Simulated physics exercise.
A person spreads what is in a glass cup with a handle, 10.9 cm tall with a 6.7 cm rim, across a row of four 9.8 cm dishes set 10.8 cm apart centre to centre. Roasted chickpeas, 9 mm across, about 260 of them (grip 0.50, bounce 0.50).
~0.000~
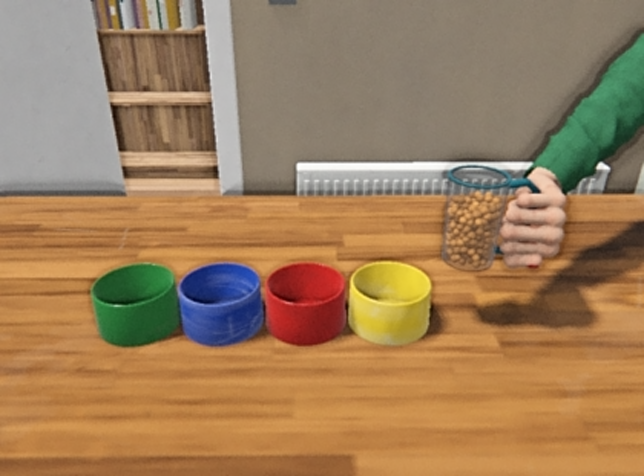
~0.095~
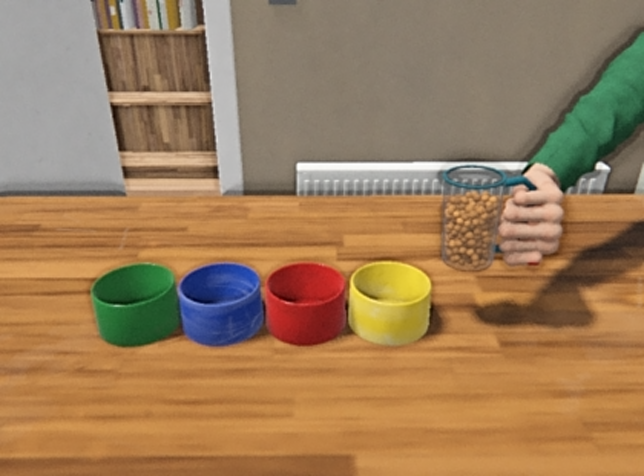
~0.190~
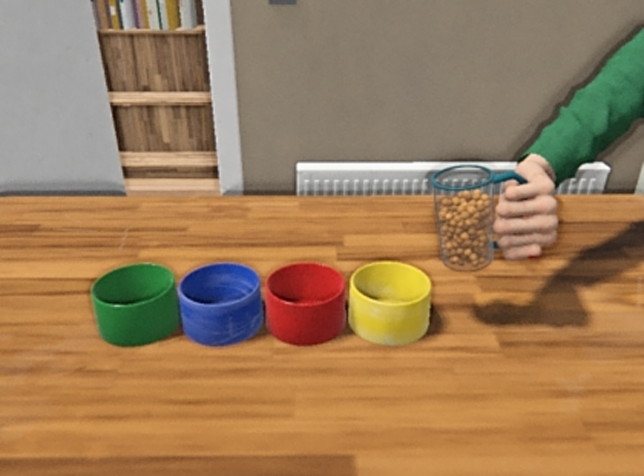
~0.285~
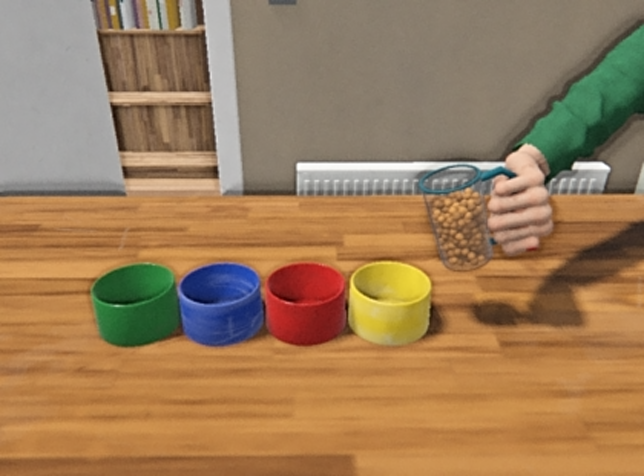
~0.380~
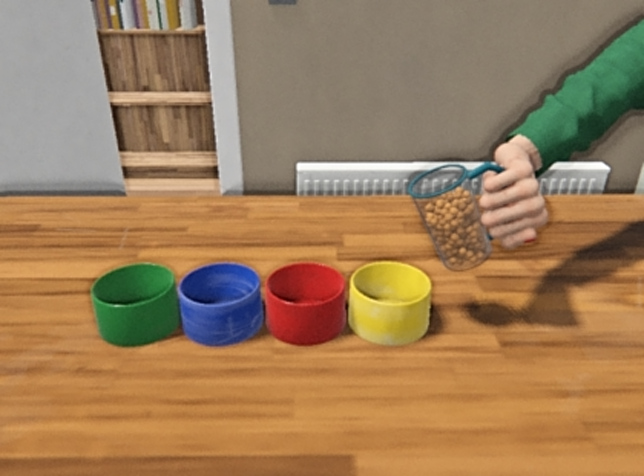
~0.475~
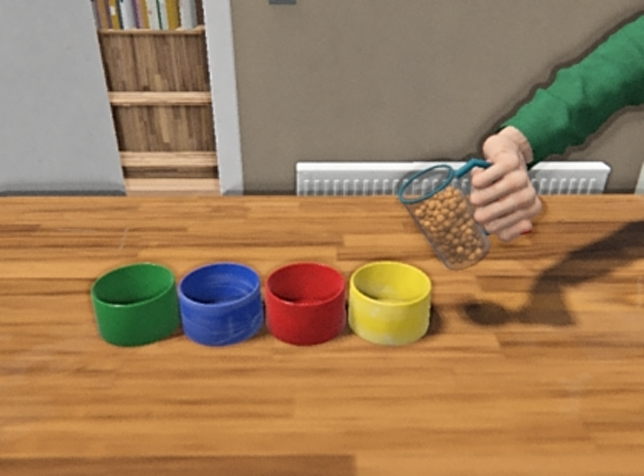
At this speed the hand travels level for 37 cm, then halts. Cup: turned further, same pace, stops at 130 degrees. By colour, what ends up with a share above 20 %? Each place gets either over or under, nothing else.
As I see it, red dish: It should get past the one-in-five mark, blue dish: It should not get past the one-in-five mark, green dish: It should not get past the one-in-five mark, yellow dish: It should not get past the one-in-five mark, counter: It should not get past the one-in-five mark.
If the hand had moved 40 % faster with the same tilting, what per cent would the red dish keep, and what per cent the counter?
Shares - red 80, counter 10.
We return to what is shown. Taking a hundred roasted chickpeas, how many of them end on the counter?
Estimate: Near 0 per cent.
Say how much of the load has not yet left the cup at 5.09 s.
Around 0 in a hundred.
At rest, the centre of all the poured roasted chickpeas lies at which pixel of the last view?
(302, 306).
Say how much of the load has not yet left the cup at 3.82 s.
Roughly 0 in a hundred.
After 2.48 s, tilt 130 degrees; cup holds 0 %, red 100 %.
Then, at 3.82 s, tilt 130 degrees; cup holds 0 %, red 100 %.
After 5.09 s, tilt 130 degrees; cup holds 0 %, red 100 %.
At rest (5.4 s), red 100 %, blue 0 %, green 0 %, yellow 0 %, counter 0 %.
